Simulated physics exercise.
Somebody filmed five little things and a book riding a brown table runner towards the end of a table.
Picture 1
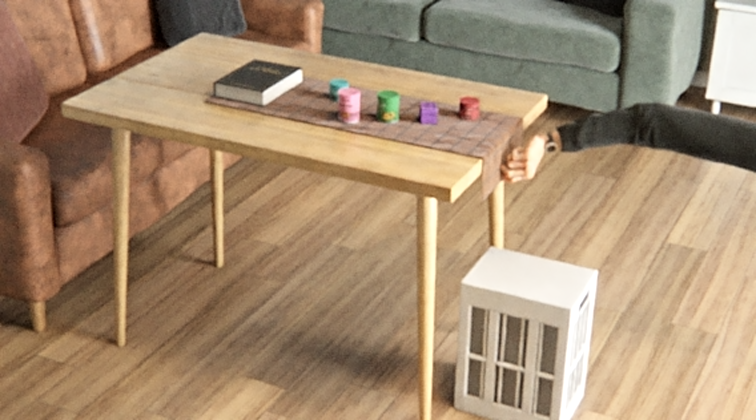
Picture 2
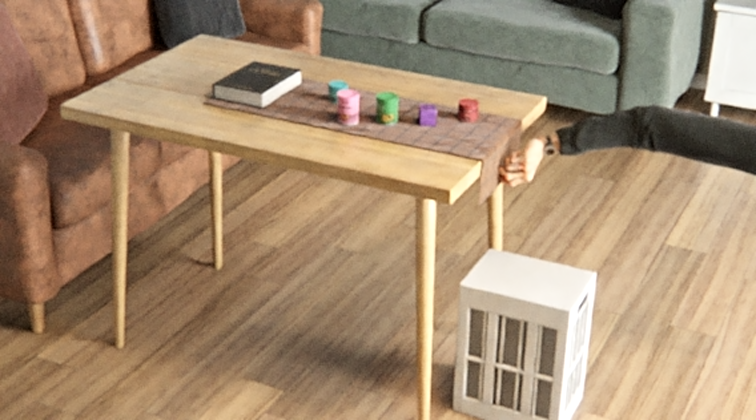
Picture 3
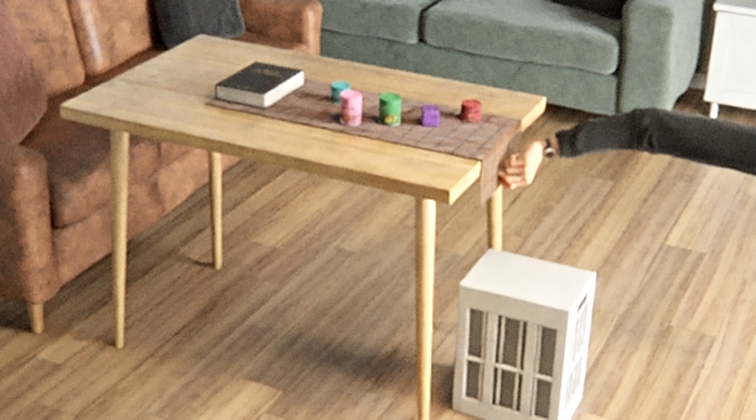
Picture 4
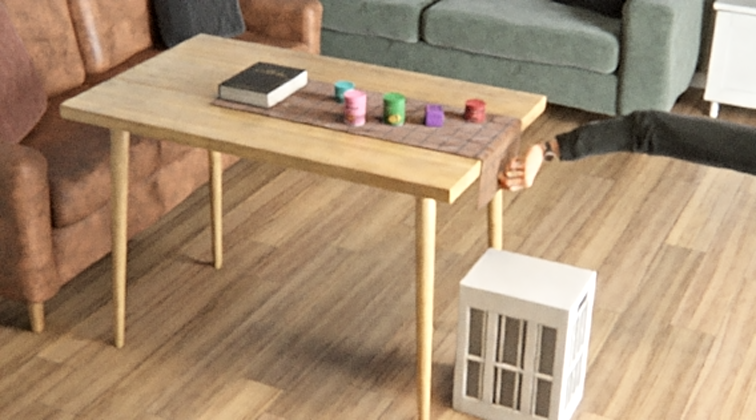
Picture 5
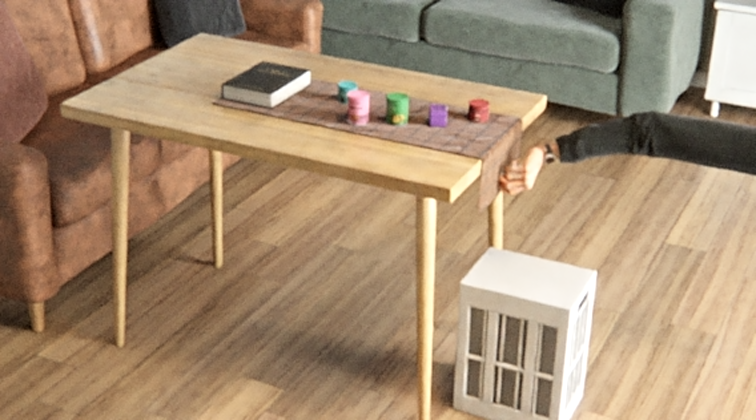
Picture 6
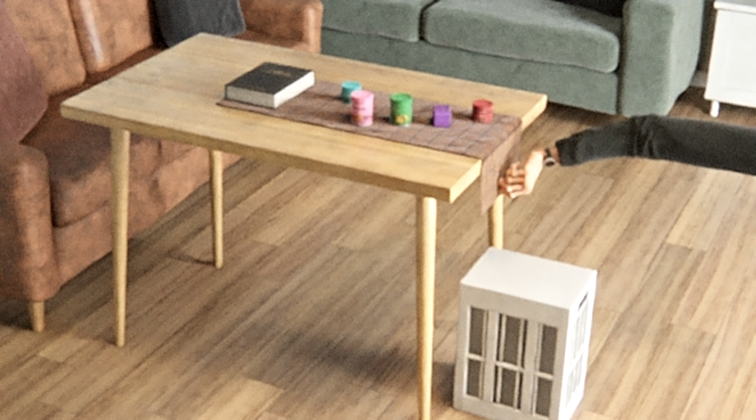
A hand slowly pulling a brown runner over a wooden table's right edge, the book and five colourful pots shifting slightly right.
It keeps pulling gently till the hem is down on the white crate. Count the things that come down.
Over the edge go two.
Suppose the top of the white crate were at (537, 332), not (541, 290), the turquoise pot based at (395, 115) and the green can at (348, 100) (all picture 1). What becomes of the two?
The turquoise pot goes over; the green can does not fall.
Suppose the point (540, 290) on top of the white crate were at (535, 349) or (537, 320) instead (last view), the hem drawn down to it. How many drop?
Then 4 and 3.
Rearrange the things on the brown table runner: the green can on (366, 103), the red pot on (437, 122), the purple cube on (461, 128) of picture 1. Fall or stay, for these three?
The green can keeps its place on top, the red pot goes over, the purple cube drops off.
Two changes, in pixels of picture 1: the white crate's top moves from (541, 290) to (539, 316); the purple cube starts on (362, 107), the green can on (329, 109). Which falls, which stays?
The purple cube survives, the green can does not fall.
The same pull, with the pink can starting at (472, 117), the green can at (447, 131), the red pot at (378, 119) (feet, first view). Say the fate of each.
The pink can goes over, the green can comes down, the red pot does not fall.
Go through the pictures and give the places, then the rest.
In the first picture, hem (481, 204); red pot (470, 100); purple cube (429, 105); green can (388, 94); pink can (349, 91); turquoise pot (339, 82); top of the crate (541, 290).
In the second picture, hem (478, 206); red pot (469, 102).
In the third picture, hem (480, 210); purple cube (431, 108).
In the fourth picture, hem (477, 212); green can (394, 96); top of the crate (540, 291).
In the fifth picture, hem (478, 215); pink can (358, 94).
In the sixth picture, hem (480, 218); red pot (483, 103); purple cube (442, 108); green can (401, 97); pink can (362, 94); turquoise pot (351, 85).
Soon after, hem near (499, 220); all still up.
Then, hem near (498, 245); red pot gone.
Further on, hem on the crate; red pot and purple cube gone.
At rest, hem on the crate; red pot and purple cube gone. The table loses two.
